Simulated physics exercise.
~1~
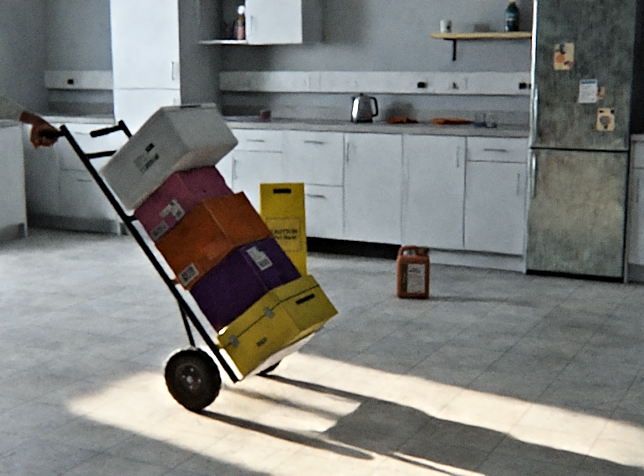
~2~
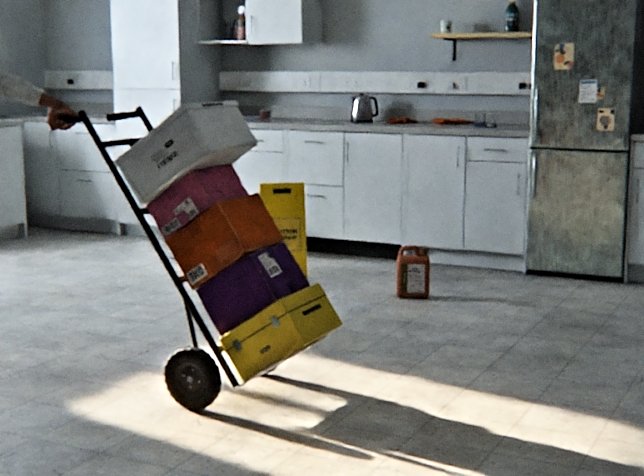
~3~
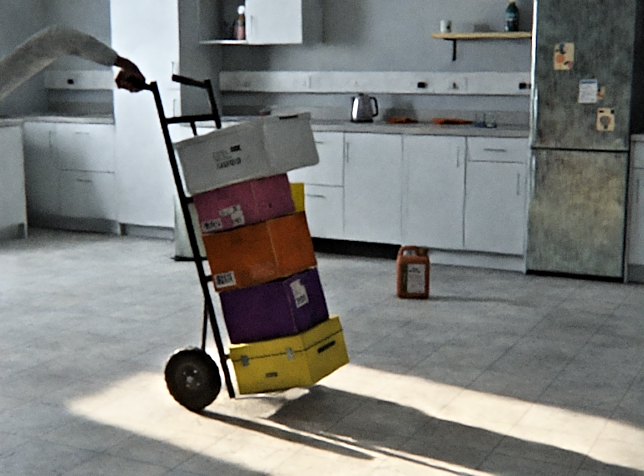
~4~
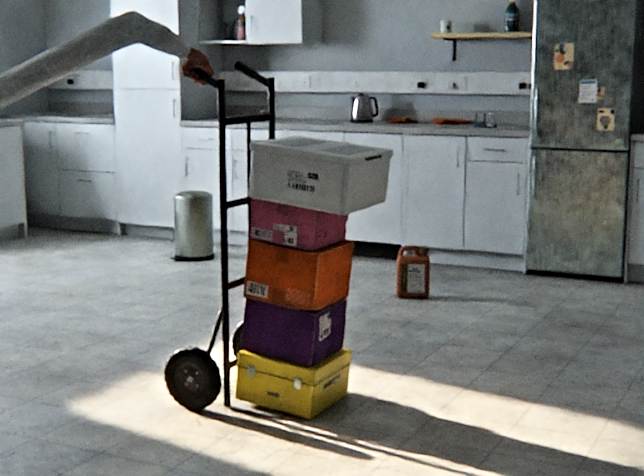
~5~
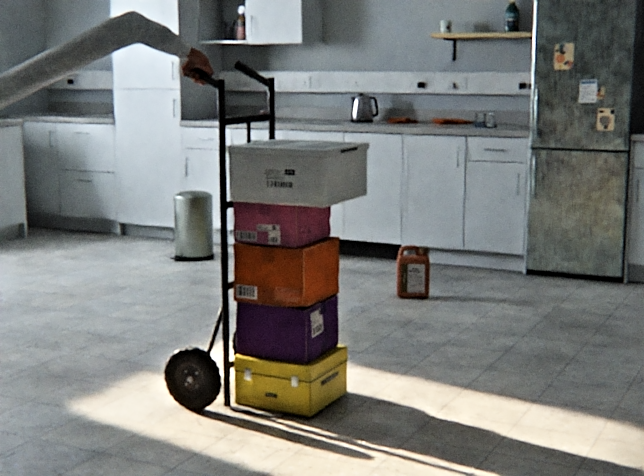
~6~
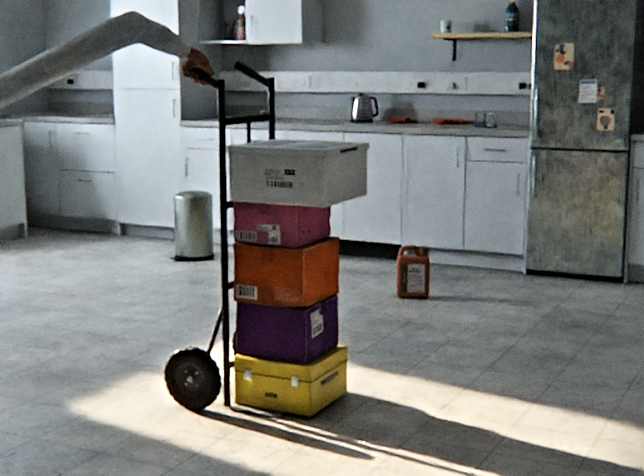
A two-wheeled hand truck stacked with five boxes leans back to the left in a grey kitchen, seen from the side by a still camera. From the bottom up sit a yellow toolbox, a purple parcel, an orange box, a pink parcel and a white tote, with a red-brown jug on the floor behind to the right. A hand at the left grips the handle and tips the truck forward until it stands upright. The upper boxes slide forward, away from the frame, then shift back left. The stack settles, slightly uneven but standing, the hand still holding on.
